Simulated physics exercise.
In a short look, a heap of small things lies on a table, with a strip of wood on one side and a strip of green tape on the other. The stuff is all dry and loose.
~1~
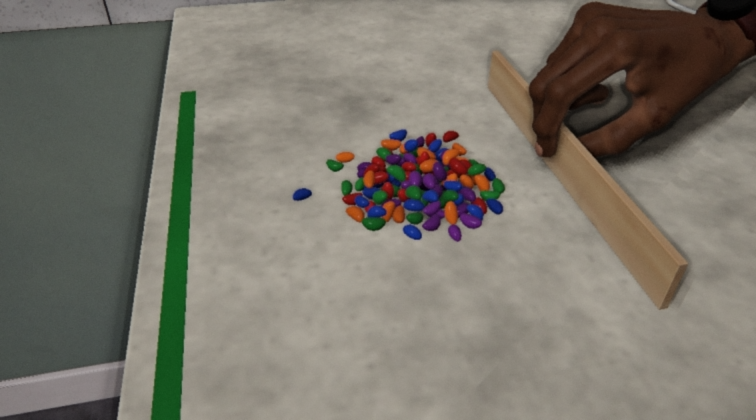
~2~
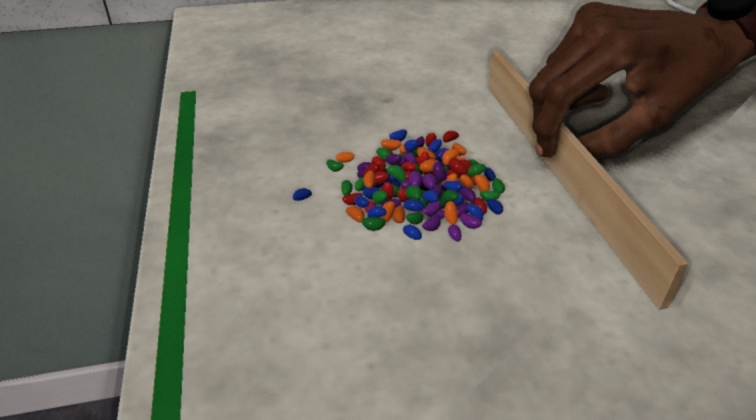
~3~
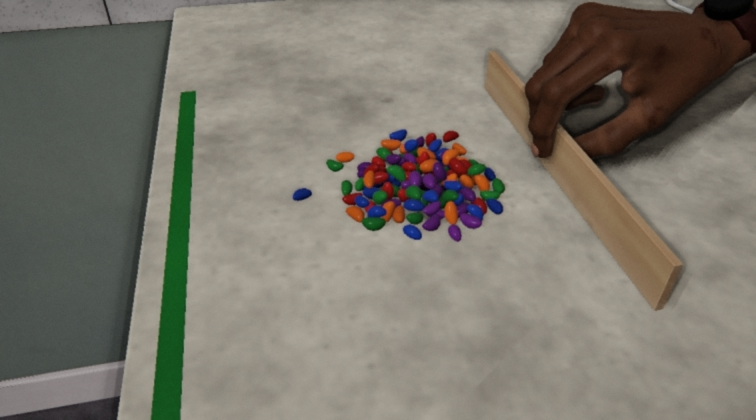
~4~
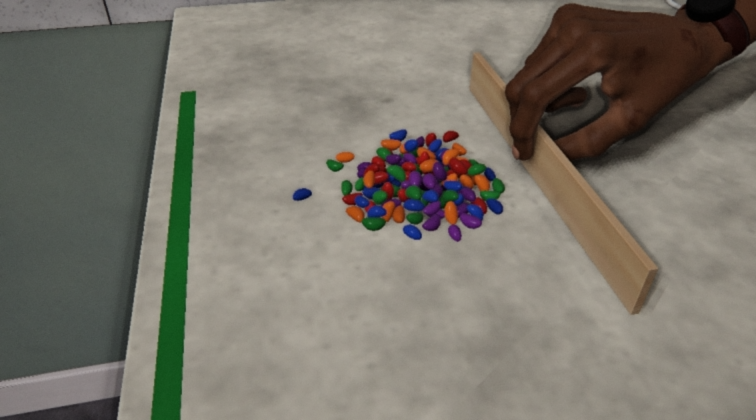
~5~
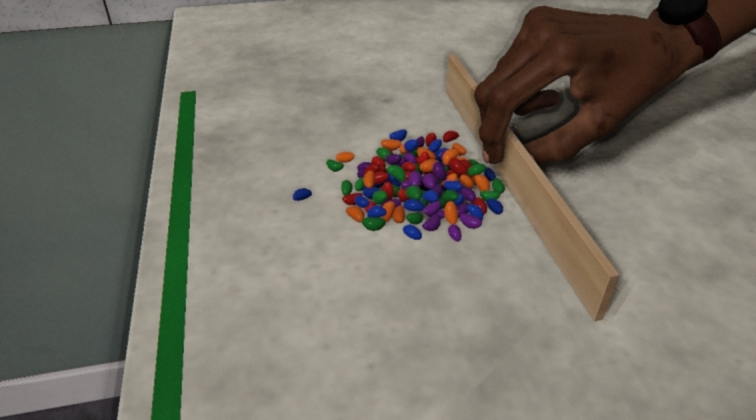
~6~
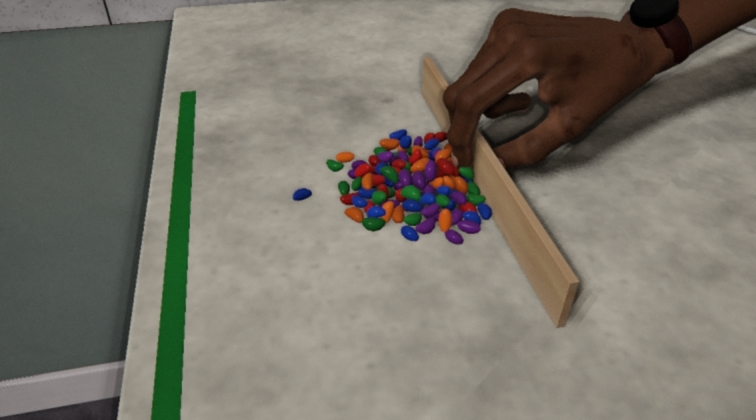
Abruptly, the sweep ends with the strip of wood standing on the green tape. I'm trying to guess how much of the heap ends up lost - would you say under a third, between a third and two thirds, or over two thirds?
Exceeds two thirds.
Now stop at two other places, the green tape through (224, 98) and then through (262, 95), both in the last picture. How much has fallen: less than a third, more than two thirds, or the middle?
For the first place it's between a third and two thirds, and for the second it's under a third.
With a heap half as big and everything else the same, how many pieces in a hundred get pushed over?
Close to 80 per cent of the heap.
Soon after the last picture, strip of wood still moving, near (320, 159); heap all on the table, its front near (209, 210).
A little later, strip of wood stopped at the green tape; heap most over the edge.
Later still, strip of wood stopped at the green tape; heap nearly all over the edge.
At rest, strip of wood stopped at the green tape; heap nearly all over the edge.
